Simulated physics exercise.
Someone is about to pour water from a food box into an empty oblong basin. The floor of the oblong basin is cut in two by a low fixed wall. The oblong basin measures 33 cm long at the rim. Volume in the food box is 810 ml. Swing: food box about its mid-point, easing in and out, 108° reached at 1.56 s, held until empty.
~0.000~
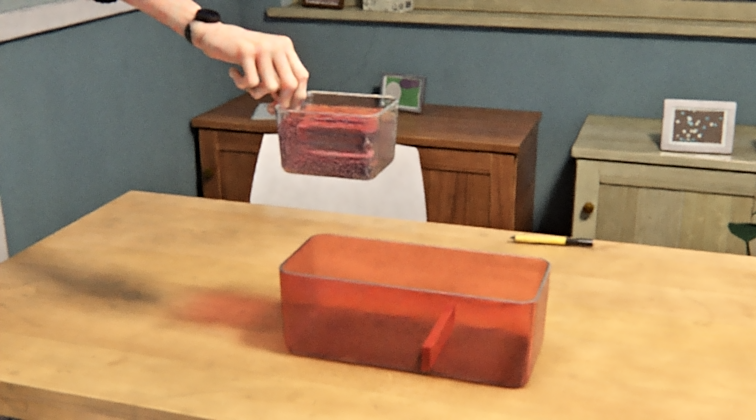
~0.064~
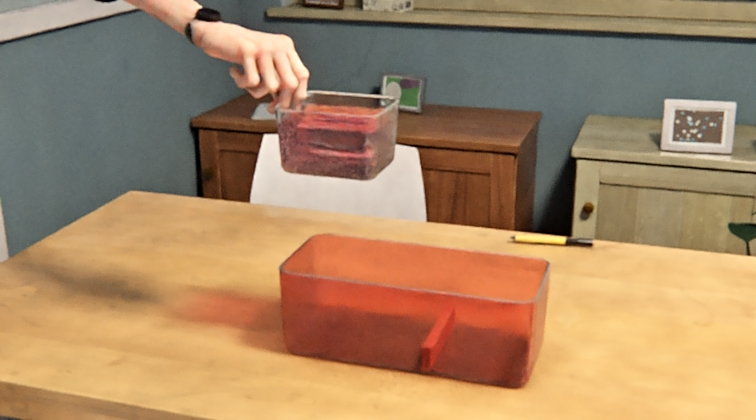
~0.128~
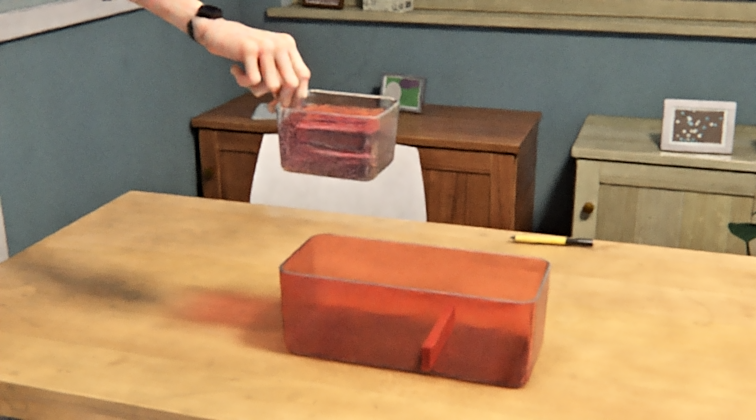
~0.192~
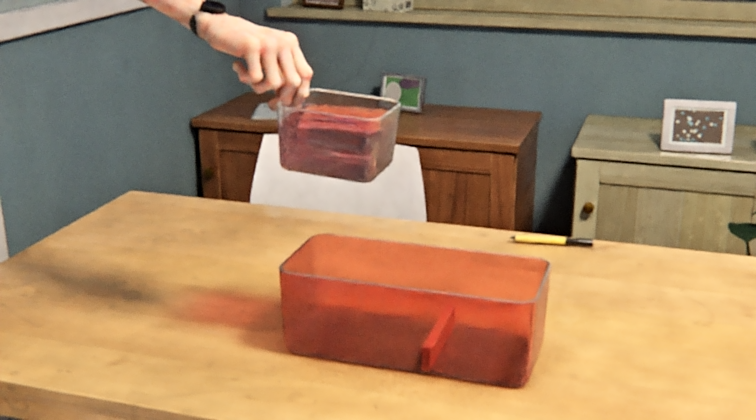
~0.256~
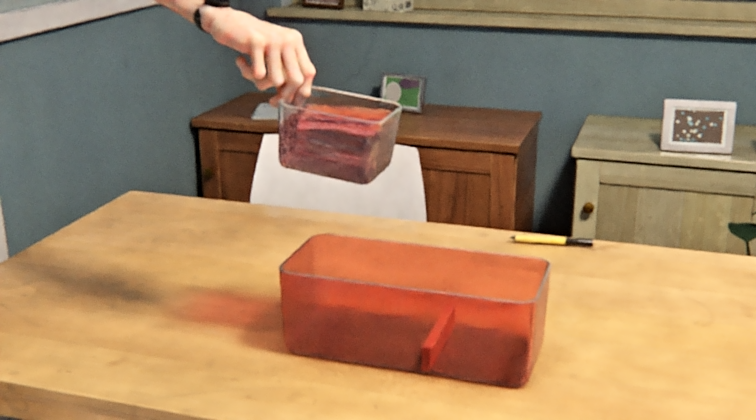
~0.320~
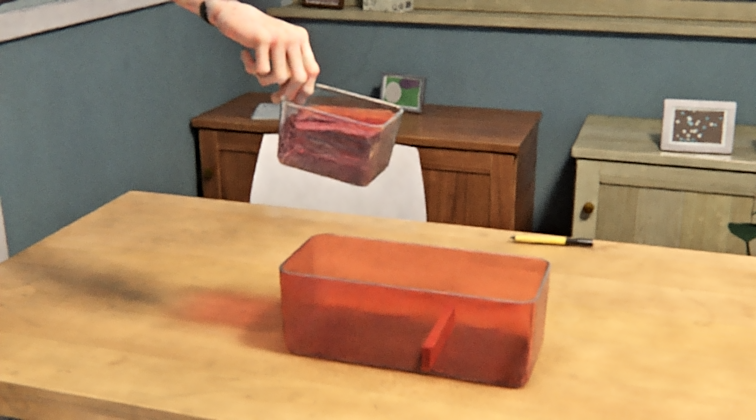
A hand holding a clear food box above a red oblong basin on a wooden table, gradually tilting it slightly to the right.
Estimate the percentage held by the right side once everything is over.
I would say 55 per cent.
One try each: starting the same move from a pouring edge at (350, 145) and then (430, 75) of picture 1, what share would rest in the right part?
I'd expect close to 15 per cent and then close to 70 per cent.
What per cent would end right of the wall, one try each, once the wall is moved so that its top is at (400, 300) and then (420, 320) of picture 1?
The first gives near 95 per cent and the second near 70 per cent.
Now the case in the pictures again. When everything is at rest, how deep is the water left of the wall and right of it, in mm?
Some 14 mm on the left and some 28 mm on the right.
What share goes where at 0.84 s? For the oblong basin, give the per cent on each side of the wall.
Left: Around 2. Right: Around 12.
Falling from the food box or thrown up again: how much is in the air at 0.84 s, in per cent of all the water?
My guess is roughly 28 %.
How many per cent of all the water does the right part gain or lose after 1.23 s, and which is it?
The right part loses close to 8 per cent.
By 0.84 s the tilt is 61° and 58 per cent is still to pour, 2 is left of the wall and 11 right of it.
By 1.23 s the tilt is 96° and 11 per cent is still to pour, 17 is left of the wall and 63 right of it.
By 1.62 s the tilt is 108° and 0 per cent is still to pour, 42 is left of the wall and 56 right of it.
By 2.06 s the tilt is 108° and 0 per cent is still to pour, 43 is left of the wall and 56 right of it.
At rest 44 per cent lies left of the wall, 55 right of it and 1 outside.
